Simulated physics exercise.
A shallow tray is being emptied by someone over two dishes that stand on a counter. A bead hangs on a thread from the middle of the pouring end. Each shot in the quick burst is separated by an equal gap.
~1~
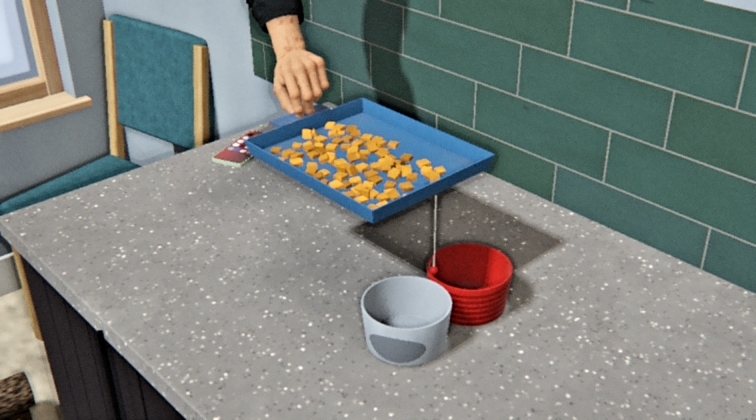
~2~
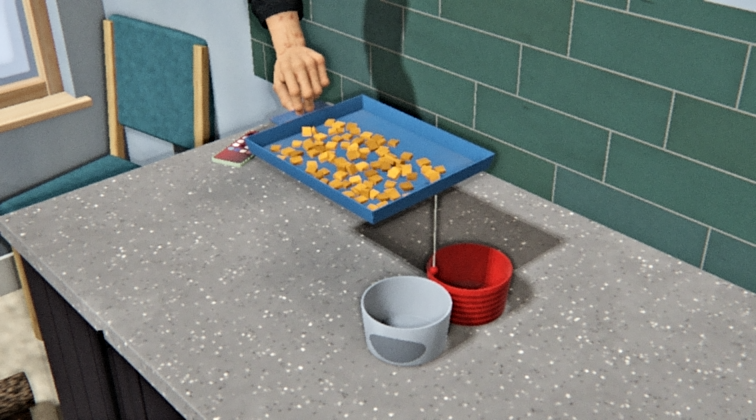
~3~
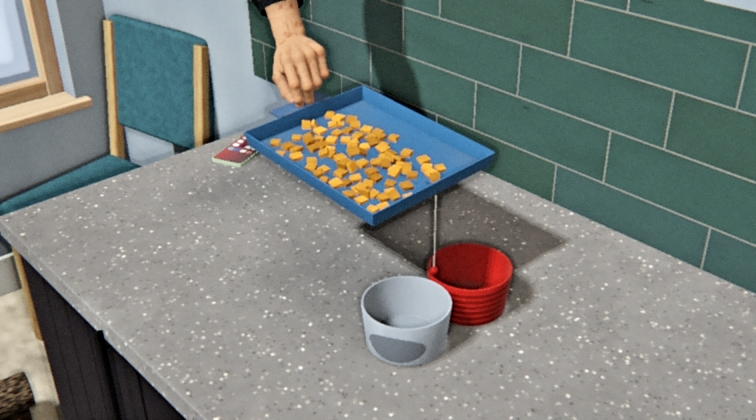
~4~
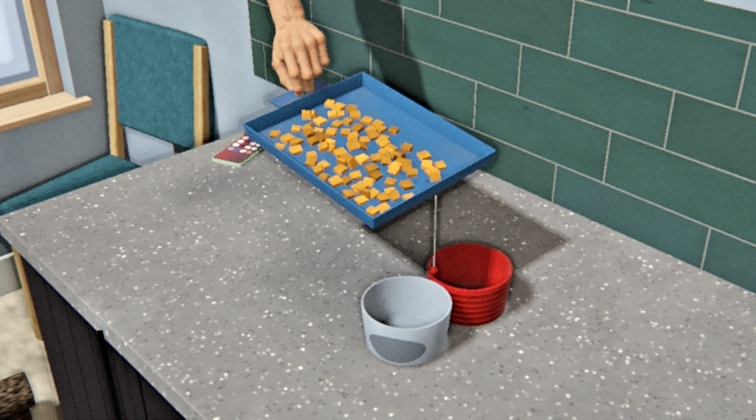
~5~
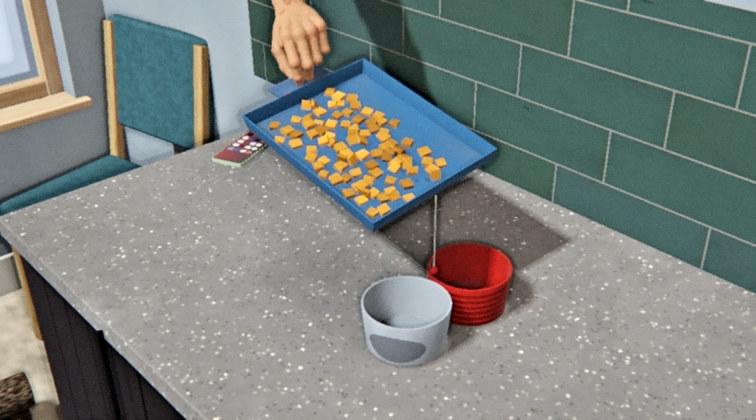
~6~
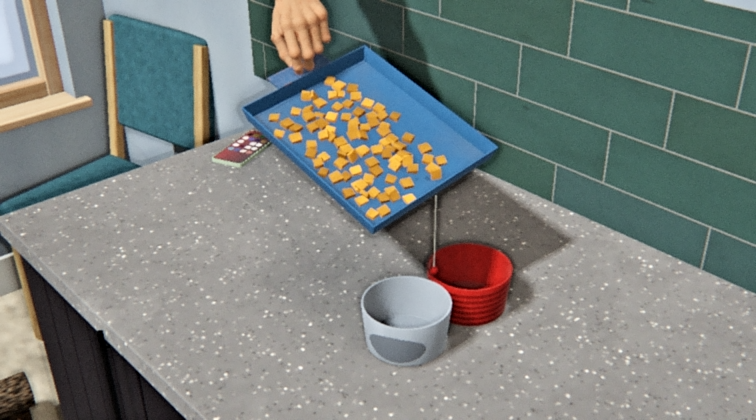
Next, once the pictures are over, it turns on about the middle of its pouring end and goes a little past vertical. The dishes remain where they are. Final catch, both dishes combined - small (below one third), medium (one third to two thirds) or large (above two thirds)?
Large.
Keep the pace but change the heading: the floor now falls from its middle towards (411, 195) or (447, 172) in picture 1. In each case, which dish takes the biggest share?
Try one: Left-side dish; try two: Right-side dish.
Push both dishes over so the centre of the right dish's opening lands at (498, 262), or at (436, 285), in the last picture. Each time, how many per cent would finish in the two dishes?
20, then 90 %.
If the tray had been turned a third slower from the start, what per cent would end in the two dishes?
Something like 80 in a hundred.
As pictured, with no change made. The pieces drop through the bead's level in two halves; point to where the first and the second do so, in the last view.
Earlier portion about (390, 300); later portion about (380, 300).
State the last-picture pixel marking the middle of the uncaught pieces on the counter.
Its middle is at roughly (368, 380).
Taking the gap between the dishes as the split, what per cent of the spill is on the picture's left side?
Close to 90 %.
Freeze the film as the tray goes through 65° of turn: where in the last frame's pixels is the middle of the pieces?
(378, 182).
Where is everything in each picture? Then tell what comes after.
Corners of the pouring end at (373, 208) and (489, 154), level; middle of the load at (362, 157), small crackers; left dish at (438, 338); right dish at (500, 300); bead on its thread at (434, 270), in the first frame.
Corners of the pouring end at (373, 208) and (489, 154), level; middle of the load at (362, 156), in the second frame.
Corners of the pouring end at (373, 211) and (490, 152), tipped barely, lowest at the left corner; middle of the load at (362, 152), in the third frame.
Corners of the pouring end at (374, 215) and (491, 150), tipped a little, lowest at the left corner; middle of the load at (362, 146), in the fourth frame.
Corners of the pouring end at (374, 219) and (491, 148), tipped a little, lowest at the left corner; middle of the load at (362, 141), in the fifth frame.
Corners of the pouring end at (374, 222) and (492, 147), tipped clearly, lowest at the left corner; middle of the load at (363, 151); left dish at (438, 338); right dish at (500, 300), in the sixth frame.
Soon after the last picture, tray tipped steeply; nearly all on the tray; a stray few in the air.
A little later, tray tipped past a quarter turn; a small part on the tray; about half in the left dish; a small part outside both; about a third in the air.
Later still, tray tipped past a quarter turn; most in the left dish; about a quarter outside both.
At rest, tray tipped past a quarter turn; most in the left dish; none in the right dish; about a quarter outside both.
